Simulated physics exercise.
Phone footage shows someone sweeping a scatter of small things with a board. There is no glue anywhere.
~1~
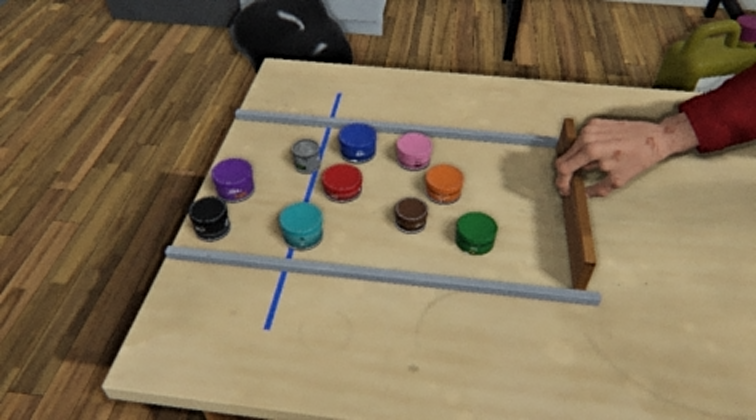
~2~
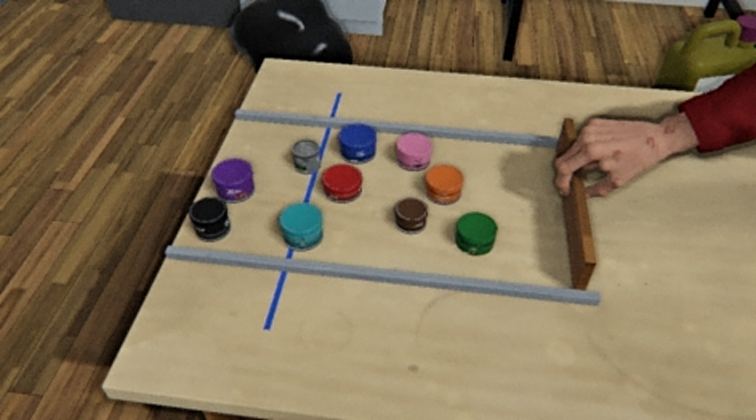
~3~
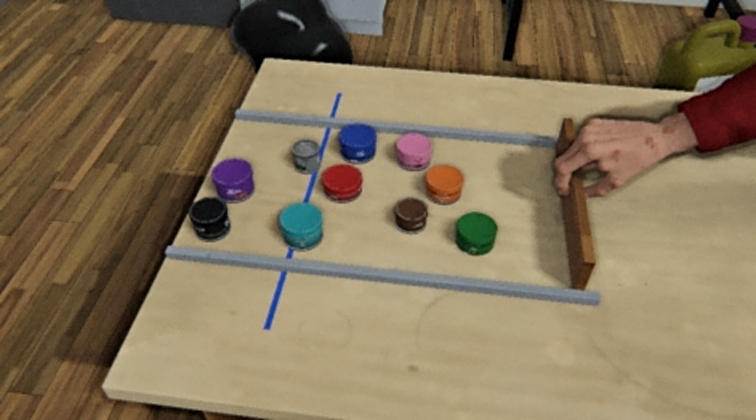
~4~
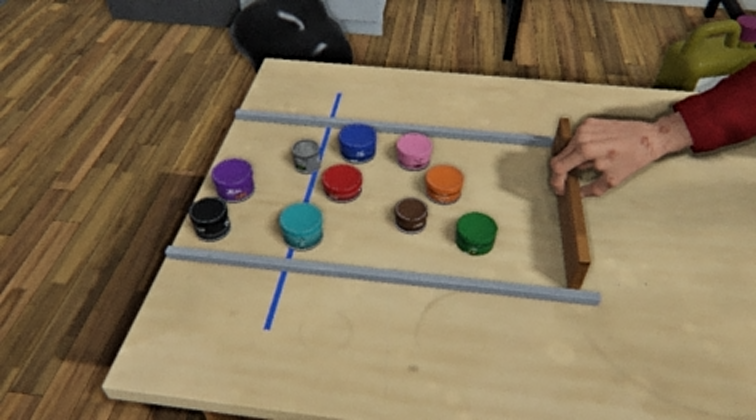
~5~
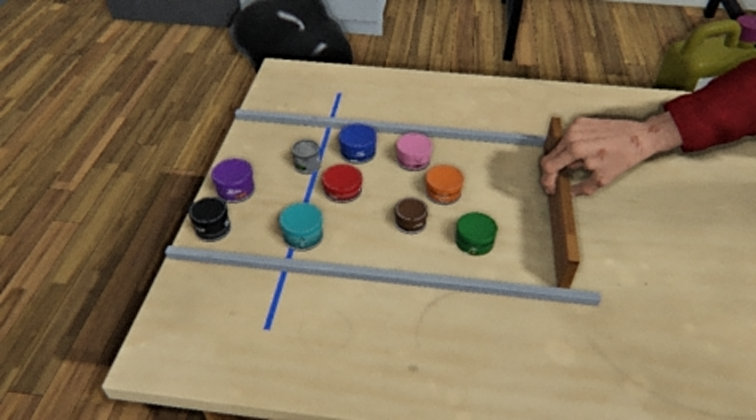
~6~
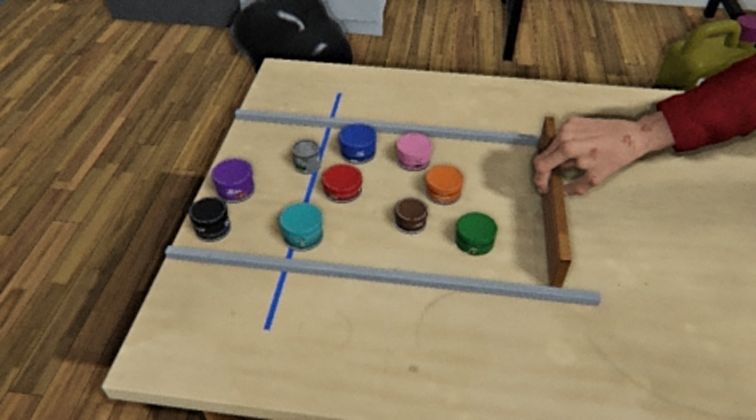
Hand in a red sleeve sliding a wooden board slightly left between two rails, toward colourful small pots sitting still on a table.
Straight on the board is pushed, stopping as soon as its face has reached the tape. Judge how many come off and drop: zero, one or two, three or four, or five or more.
After the sweep, the pieces gone from the top come to zero, as it turns out.
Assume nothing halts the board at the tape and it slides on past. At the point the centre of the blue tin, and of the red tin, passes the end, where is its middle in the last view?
The middle would be close to (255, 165) and then close to (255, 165).
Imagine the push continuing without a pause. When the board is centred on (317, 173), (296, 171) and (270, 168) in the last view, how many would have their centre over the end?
Going through the three places, I get 0, 0 and 2.
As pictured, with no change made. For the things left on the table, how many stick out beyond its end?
Looks like 0 of them.
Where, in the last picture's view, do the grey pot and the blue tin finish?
Listed in order, first is (280, 153) and the other is (276, 130).
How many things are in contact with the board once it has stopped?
My count gives 4.
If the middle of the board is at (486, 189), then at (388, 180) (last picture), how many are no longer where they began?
The count reaches 1 first and 6 second.
A little later, none off yet; black tin at rest near (210, 219); purple tin at rest near (234, 181); grey pot at rest near (307, 157).
When it is over, the number that fall off is zero.
